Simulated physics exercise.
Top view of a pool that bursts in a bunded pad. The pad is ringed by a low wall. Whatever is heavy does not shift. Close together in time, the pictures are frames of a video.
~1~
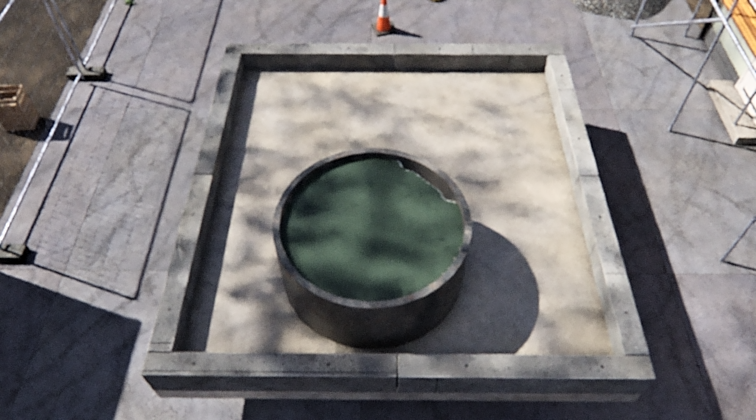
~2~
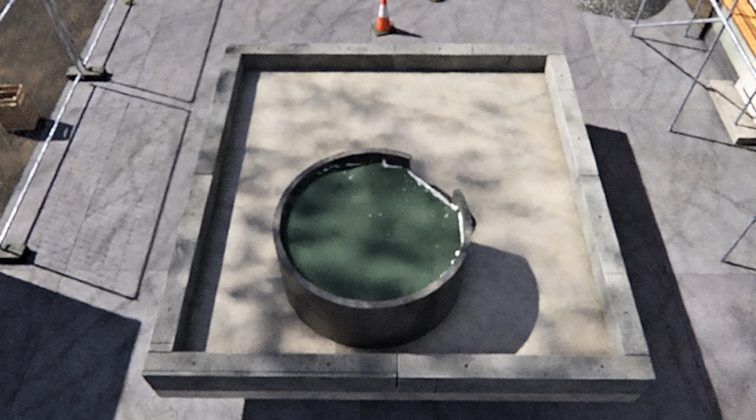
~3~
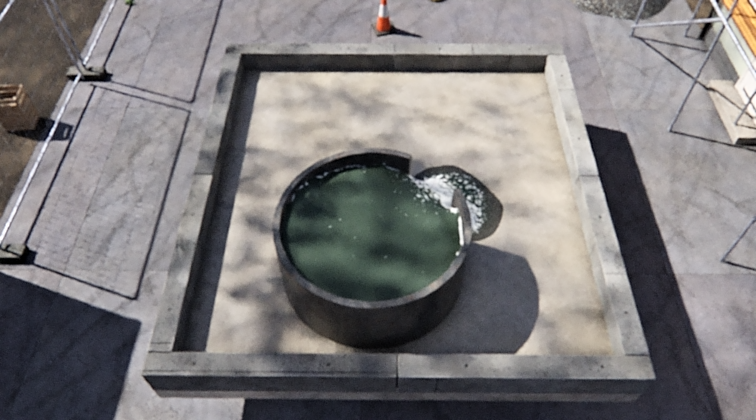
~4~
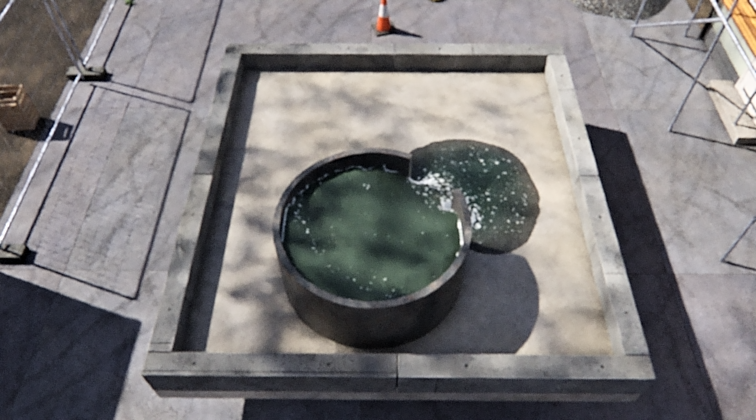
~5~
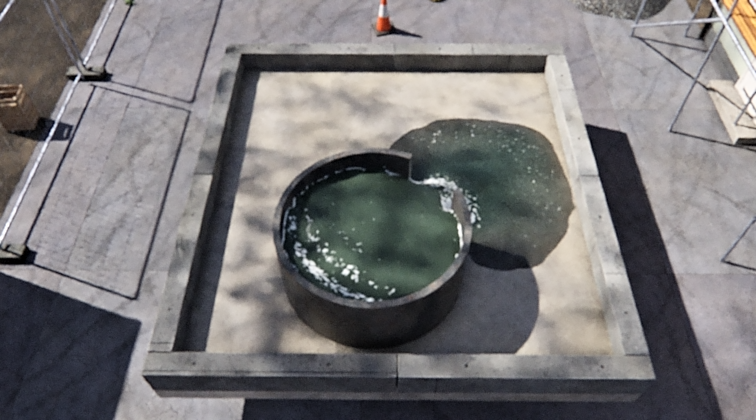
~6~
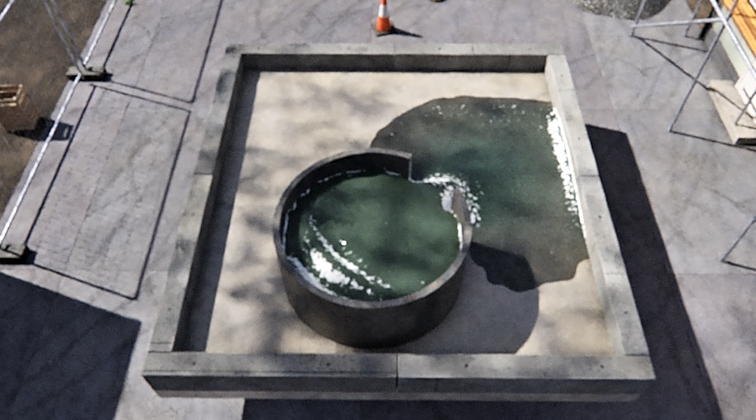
On a walled pad, a round pool breaks open and green water spreads rightward across the floor.
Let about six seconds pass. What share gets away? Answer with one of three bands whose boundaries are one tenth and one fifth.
The share is below one tenth.
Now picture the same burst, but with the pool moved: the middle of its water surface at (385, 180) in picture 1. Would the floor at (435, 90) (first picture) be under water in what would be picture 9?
That spot would be submerged.
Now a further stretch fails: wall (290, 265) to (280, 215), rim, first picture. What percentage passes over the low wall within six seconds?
Close to 16 per cent, I reckon.
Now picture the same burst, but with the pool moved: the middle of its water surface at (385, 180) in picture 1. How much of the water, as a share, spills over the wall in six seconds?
About 6 per cent.
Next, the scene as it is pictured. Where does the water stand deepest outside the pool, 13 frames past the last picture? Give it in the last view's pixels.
I'd put it around (535, 77).
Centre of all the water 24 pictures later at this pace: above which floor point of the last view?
The spot I would choose is (409, 189).
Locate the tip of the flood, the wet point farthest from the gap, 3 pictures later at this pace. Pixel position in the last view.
My guess would be about (535, 77).
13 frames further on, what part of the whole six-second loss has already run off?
Around 70 percent.
A moment on, water covers 30 % of the floor; the low wall has let 0 % over.
Next, water covers 35 % of the floor; the low wall has let 0 % over.
Then, water covers 40 % of the floor; the low wall has let 3 % over.
Later, water covers 65 % of the floor; the low wall has let 5 % over.
In the end, water covers 75 % of the floor; the low wall has let 5 % over.
